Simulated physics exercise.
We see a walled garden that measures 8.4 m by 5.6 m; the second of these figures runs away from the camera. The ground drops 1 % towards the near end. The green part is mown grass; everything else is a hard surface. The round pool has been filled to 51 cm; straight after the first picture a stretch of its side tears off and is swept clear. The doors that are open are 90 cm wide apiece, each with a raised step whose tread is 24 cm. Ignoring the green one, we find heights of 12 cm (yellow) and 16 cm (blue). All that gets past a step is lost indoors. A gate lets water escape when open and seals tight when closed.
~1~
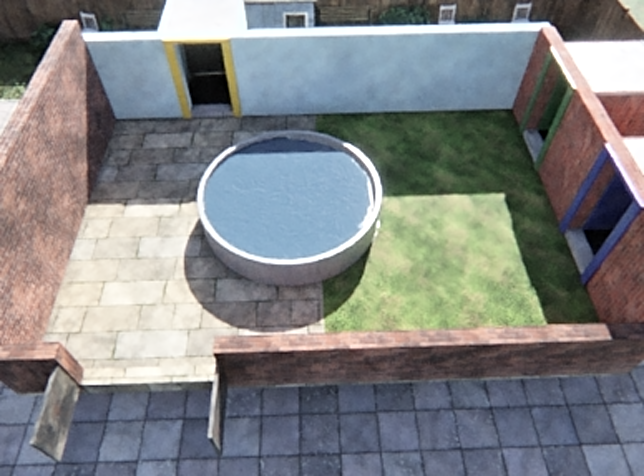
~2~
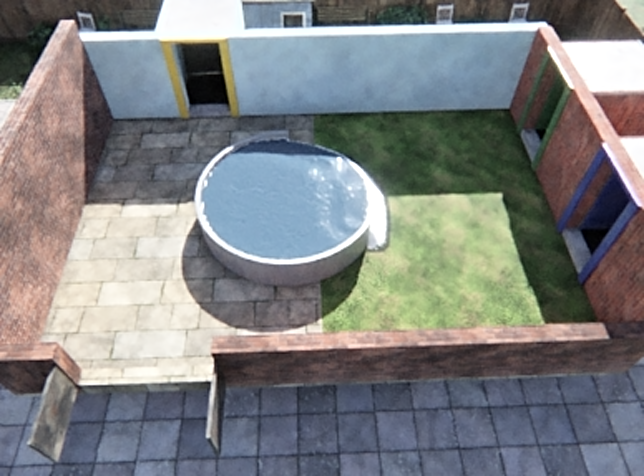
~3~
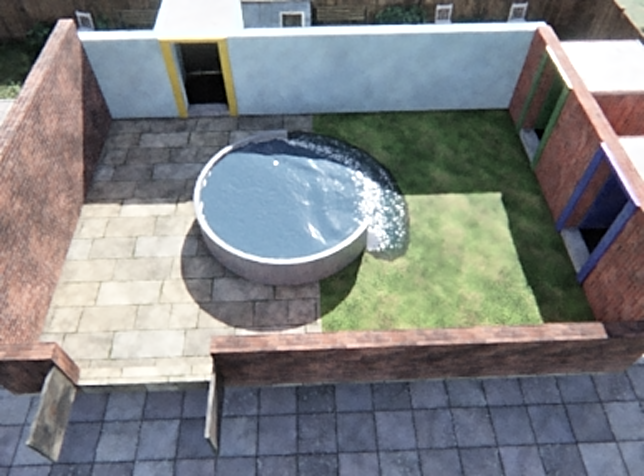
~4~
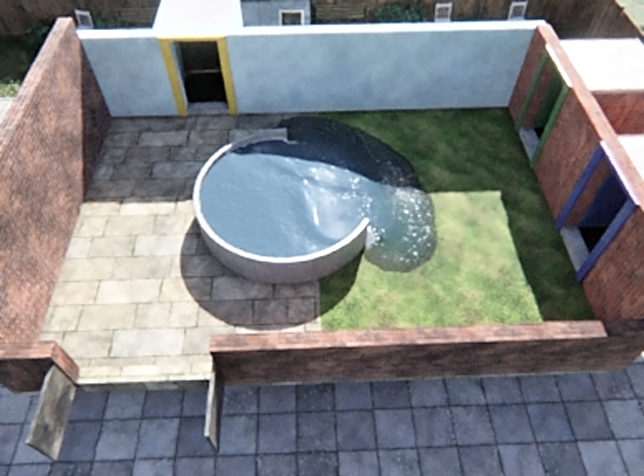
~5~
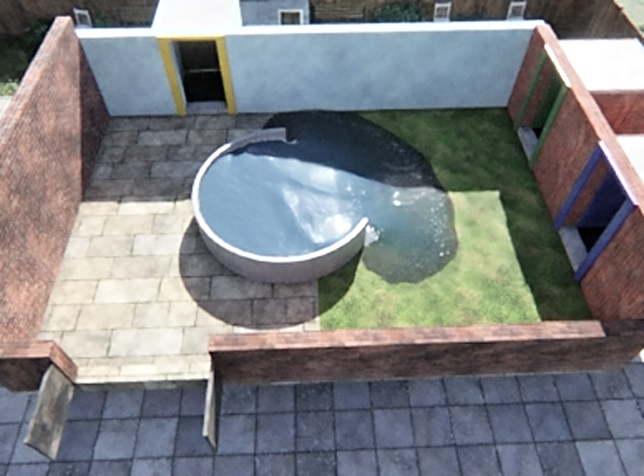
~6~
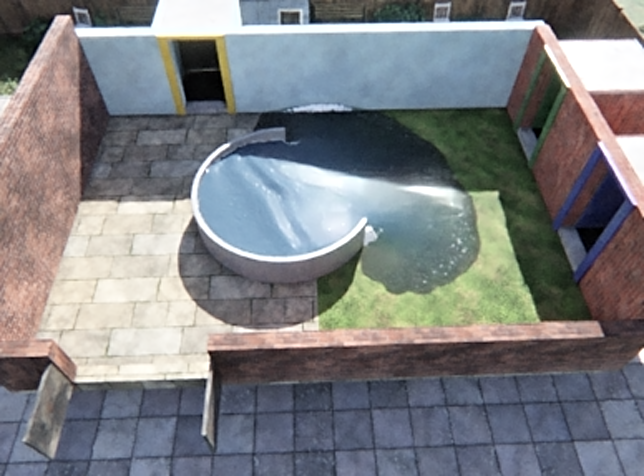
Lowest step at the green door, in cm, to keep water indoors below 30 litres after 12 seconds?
Roughly 21 cm.
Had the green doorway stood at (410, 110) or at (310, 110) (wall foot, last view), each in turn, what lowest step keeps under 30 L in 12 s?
13.0 and 14.5 cm.
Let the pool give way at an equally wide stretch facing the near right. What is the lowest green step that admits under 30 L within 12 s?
Then roughly 7.5 cm.
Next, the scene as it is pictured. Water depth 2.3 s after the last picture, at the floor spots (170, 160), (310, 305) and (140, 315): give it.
Depths of roughly 0 cm, 0 cm and 0 cm, in that order.
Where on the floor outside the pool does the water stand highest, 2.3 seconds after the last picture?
(495, 113).
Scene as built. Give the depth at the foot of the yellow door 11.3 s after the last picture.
Roughly 1.5 cm deep.
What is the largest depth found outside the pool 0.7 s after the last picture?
22 cm.
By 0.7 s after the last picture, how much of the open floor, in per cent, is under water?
Some 35 in a hundred.
Then, 0.7 s after the last picture water covers 35 % of the floor, deepest (22 cm) near (334, 110); it has not reached the green door.
Then, 2.3 s after the last picture water covers 60 % of the floor, deepest (36 cm) near (495, 113); 28 cm at the green door, 4 litres in over its 17 cm step.
Then, 11.3 s after the last picture water covers 100 % of the floor, deepest (12 cm) near (26, 367); 6 cm at the green door, 63 litres in over its 17 cm step.
At the green door as built, the water peaked near 29 cm, 2.7 s after the last picture.
With a step of 19.5 cm, 40 litres would have come in within the 12 s; with 22.5 cm, 20 litres. So under 30 litres takes about 21 cm.
